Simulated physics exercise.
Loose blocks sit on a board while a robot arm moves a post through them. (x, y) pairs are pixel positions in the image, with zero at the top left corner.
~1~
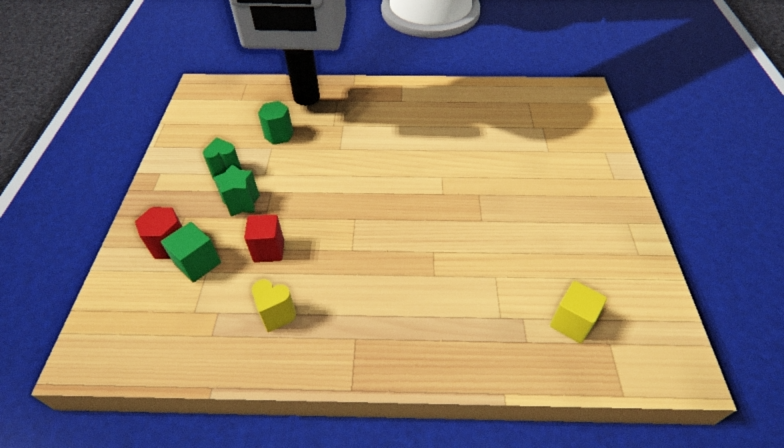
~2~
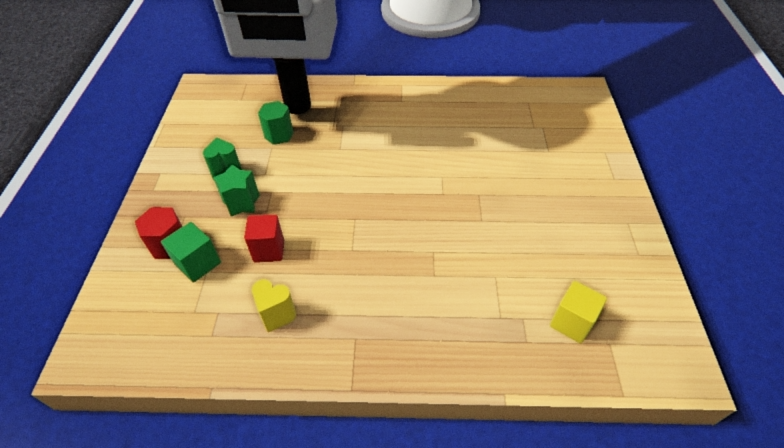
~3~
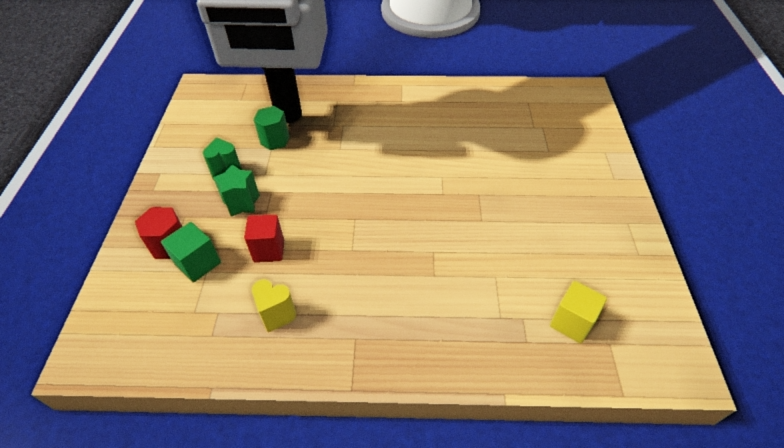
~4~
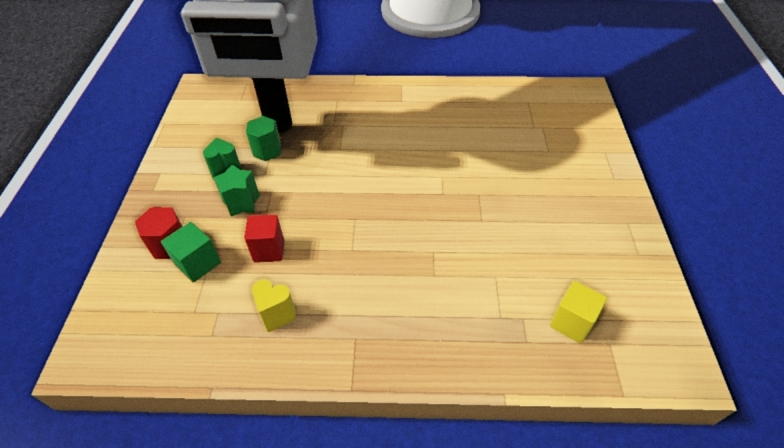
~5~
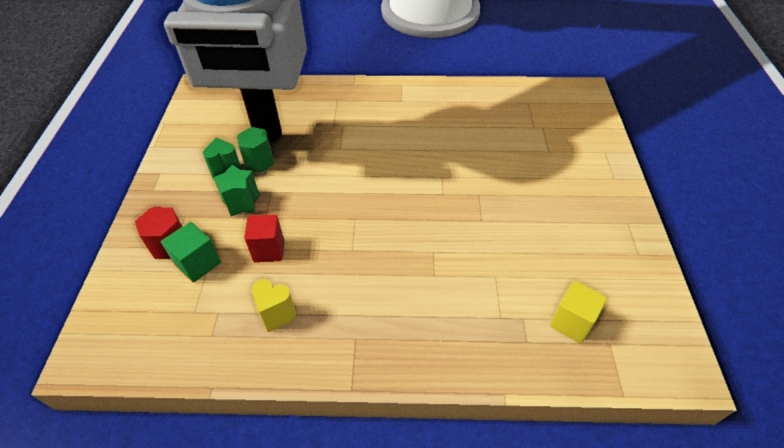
A robot arm lowered its black post toward the green hexagon at the back of the wooden board, then pushed it forward and slightly left, close to the green heart and star blocks.
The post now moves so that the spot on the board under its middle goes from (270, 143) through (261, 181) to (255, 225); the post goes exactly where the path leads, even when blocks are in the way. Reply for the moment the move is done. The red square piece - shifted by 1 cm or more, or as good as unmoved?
The block you're asking about stays where it is.
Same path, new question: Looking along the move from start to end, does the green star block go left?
No, it doesn't check out.
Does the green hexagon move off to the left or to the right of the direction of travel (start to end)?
Measured against the direction from start to end, the green hexagon shifts toward the right-hand side.
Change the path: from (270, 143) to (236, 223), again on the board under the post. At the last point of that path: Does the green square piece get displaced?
Yes.
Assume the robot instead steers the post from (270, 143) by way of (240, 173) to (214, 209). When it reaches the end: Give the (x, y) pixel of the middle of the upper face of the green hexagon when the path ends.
By then it is at (199, 210).
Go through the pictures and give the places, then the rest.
Post tip at (307, 98); block tops, green heart-shaped block at (218, 148); green star block at (233, 178); green hexagon at (273, 110); red square piece at (261, 226), in the first frame.
Post at (298, 106); blocks unchanged, in the second frame.
Post at (289, 115); green hexagon at (269, 115), in the third frame.
Post at (279, 125); green hexagon at (260, 126), in the fourth frame.
Post at (268, 135); green heart-shaped block at (218, 148); green star block at (233, 178); green hexagon at (252, 137); red square piece at (261, 226), in the fifth frame.
What follows on the original path. One third of the way, post at (261, 160); green heart-shaped block at (212, 151), turned 45° clockwise; green star block at (228, 185), turned 25° anticlockwise; green hexagon at (236, 163), turned 30° clockwise.
Two thirds of the way, post at (256, 187); green heart-shaped block at (212, 151), turned 45° clockwise; green star block at (210, 211), turned 15° anticlockwise; green hexagon at (222, 187), turned 40° clockwise.
At the end, post at (252, 217); green heart-shaped block at (212, 151), turned 45° clockwise; green star block at (194, 228), turned 20° anticlockwise; green hexagon at (212, 201), turned 60° clockwise; red square piece in place.
